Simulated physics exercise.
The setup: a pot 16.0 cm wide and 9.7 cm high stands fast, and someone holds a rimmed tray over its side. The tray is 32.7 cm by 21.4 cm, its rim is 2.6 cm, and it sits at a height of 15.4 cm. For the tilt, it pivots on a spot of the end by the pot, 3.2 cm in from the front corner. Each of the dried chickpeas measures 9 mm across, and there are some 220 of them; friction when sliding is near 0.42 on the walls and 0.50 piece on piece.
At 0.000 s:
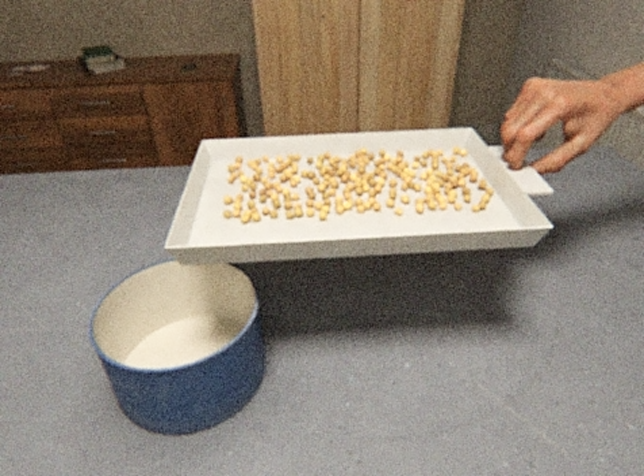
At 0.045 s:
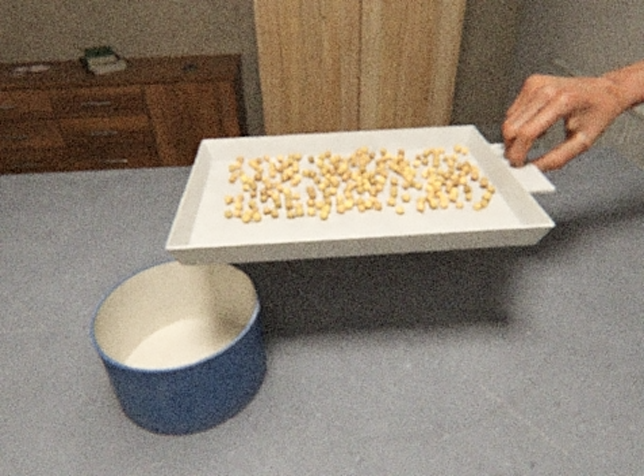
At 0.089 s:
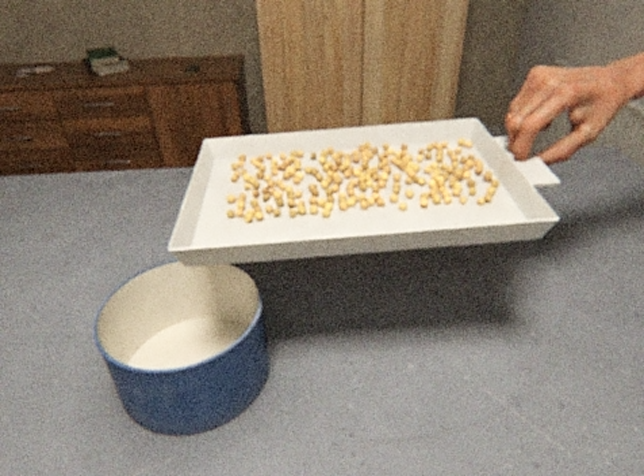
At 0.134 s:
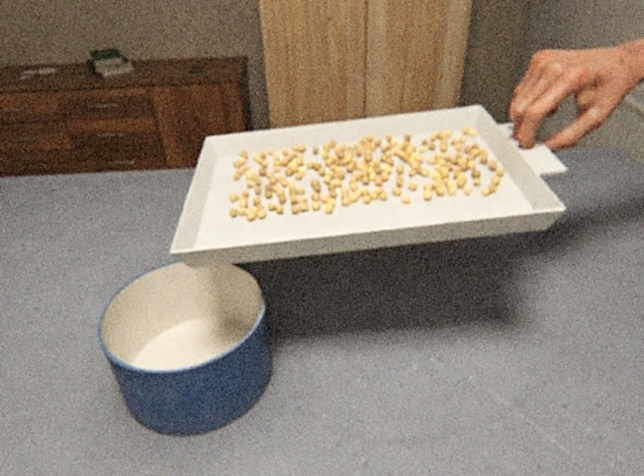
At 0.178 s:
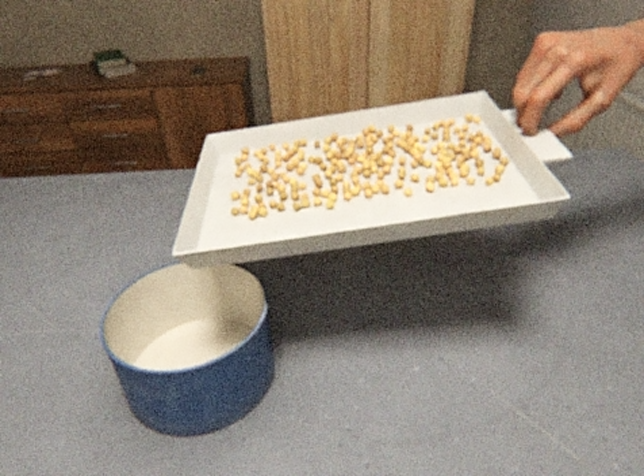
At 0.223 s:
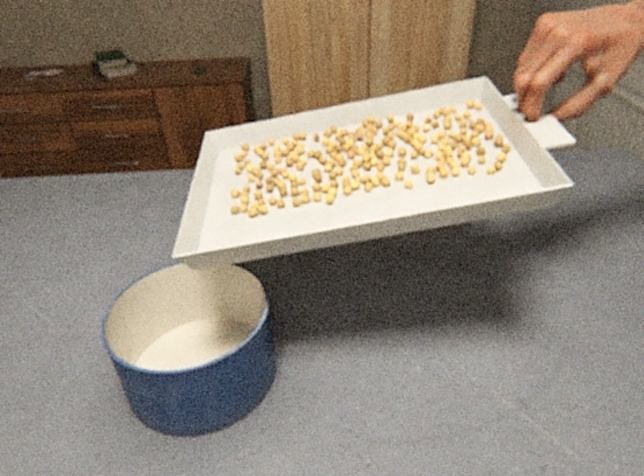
White tray of scattered chickpeas tilting gently as a hand raises its right end, its left end above a blue pot.
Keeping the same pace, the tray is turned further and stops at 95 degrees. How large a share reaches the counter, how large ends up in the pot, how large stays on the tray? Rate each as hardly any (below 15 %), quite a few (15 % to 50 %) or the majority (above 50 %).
I would put it this way: Counter: Hardly any, pot: The majority, left on the tray: Hardly any.
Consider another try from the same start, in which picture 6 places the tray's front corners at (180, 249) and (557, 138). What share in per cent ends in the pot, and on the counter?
The pot gets 75 and the counter 25.
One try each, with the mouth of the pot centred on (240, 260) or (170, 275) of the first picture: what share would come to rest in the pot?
Try one: ~ 0 %; try two: ~ 70 %.
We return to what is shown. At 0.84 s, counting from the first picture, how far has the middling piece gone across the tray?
By then it sits near 16 cm from where it began.
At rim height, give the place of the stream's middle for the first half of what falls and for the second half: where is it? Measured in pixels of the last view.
Around (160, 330), then around (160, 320).
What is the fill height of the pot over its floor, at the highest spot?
Close to 2.5 cm up.
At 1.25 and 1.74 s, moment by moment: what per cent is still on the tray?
Roughly 75 then 10.
After 0.84 s, tilt 50 degrees; the tray holds 100 %, the pot 0 %.
After 1.25 s, tilt 77 degrees; the tray holds 75 %, the pot 25 %.
Then, at 1.74 s, tilt 95 degrees; the tray holds 10 %, the pot 85 %.
In the end, at 2.4 s, counter 0 %, pot 100 %, tray 0 %.
